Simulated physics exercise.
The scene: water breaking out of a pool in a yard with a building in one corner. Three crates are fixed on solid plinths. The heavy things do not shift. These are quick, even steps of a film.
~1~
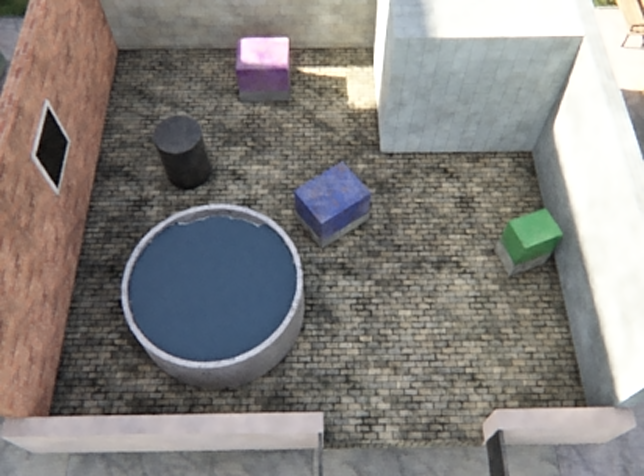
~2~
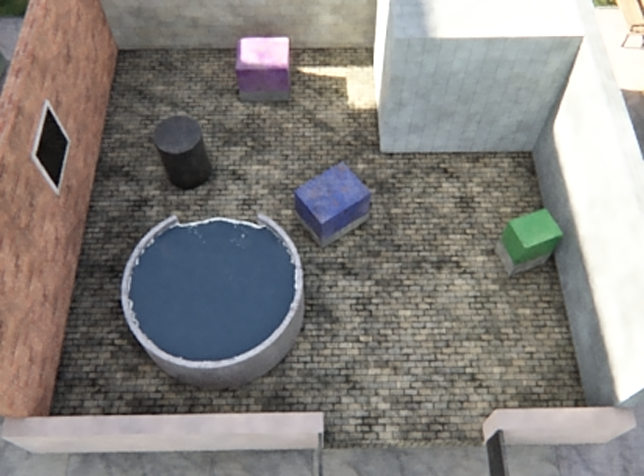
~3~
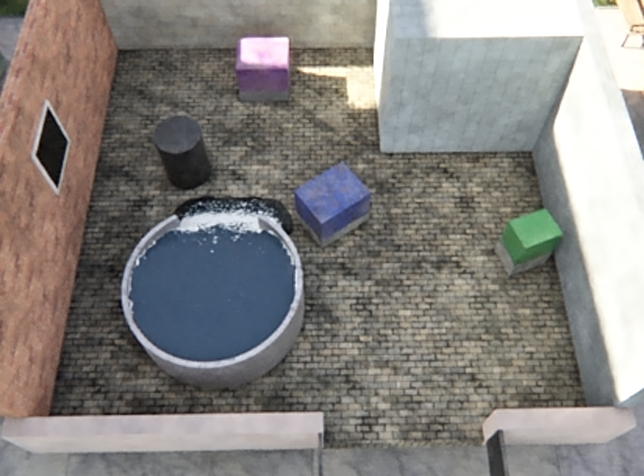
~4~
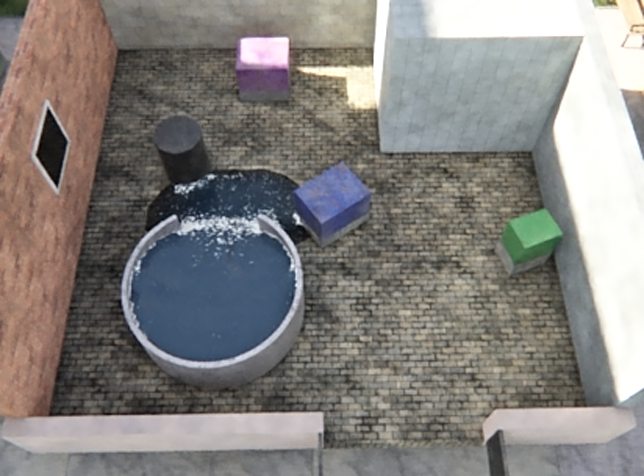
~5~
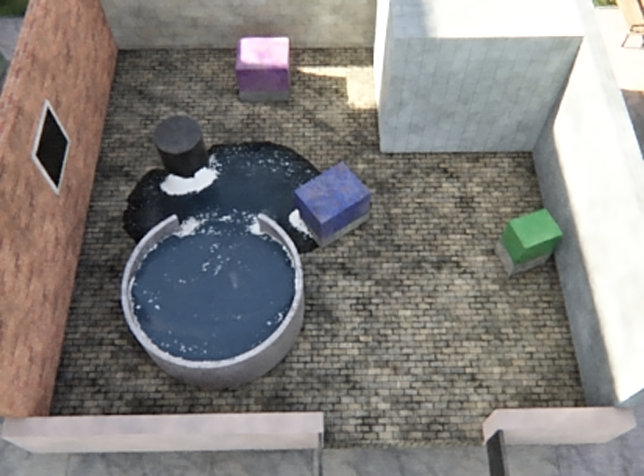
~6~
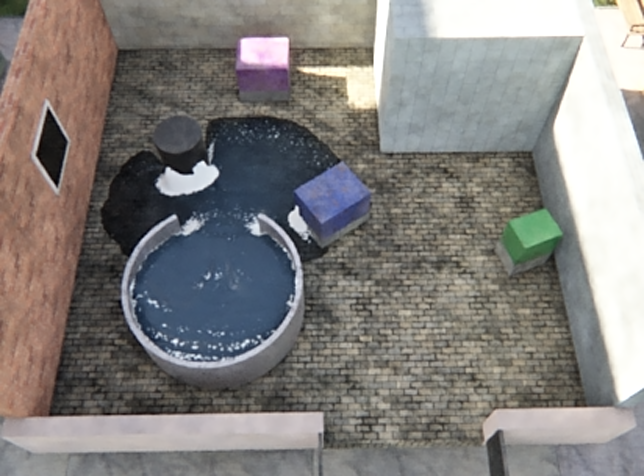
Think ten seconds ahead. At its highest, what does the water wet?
One by one: The purple crate is wetted; the blue crate escapes dry; the green crate escapes dry.
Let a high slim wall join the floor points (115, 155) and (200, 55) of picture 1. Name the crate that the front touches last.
The green crate.
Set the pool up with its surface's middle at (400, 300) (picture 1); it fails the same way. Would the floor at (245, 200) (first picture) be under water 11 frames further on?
At that place: Clear.
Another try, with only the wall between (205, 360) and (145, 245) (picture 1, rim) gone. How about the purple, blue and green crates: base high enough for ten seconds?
One by one: Purple crate remains dry; blue crate is safe; green crate keeps dry.
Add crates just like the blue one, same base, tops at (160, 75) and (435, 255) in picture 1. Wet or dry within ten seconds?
In turn: Takes water, is safe.
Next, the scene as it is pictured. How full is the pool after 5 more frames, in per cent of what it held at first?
Some 64 per cent.
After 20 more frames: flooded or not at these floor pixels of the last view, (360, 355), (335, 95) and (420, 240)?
In turn: No water, covered, no water.
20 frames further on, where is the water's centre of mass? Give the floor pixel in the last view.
Near (236, 180).
A moment on, water covers 35 % of the floor; the purple crate water round its plinth, the blue crate water round its plinth, the green crate not reached.
Next, water covers 45 % of the floor; the purple crate water round its plinth, the blue crate water round its plinth, the green crate not reached.
Then, water covers 55 % of the floor; the purple crate water round its plinth, the blue crate water round its plinth, the green crate not reached.
Later, water covers 80 % of the floor; the purple crate water round its plinth, the blue crate water round its plinth, the green crate water round its plinth.
In the end, water covers 95 % of the floor; the purple crate was topped, the blue crate stayed above the water, the green crate stayed above the water.
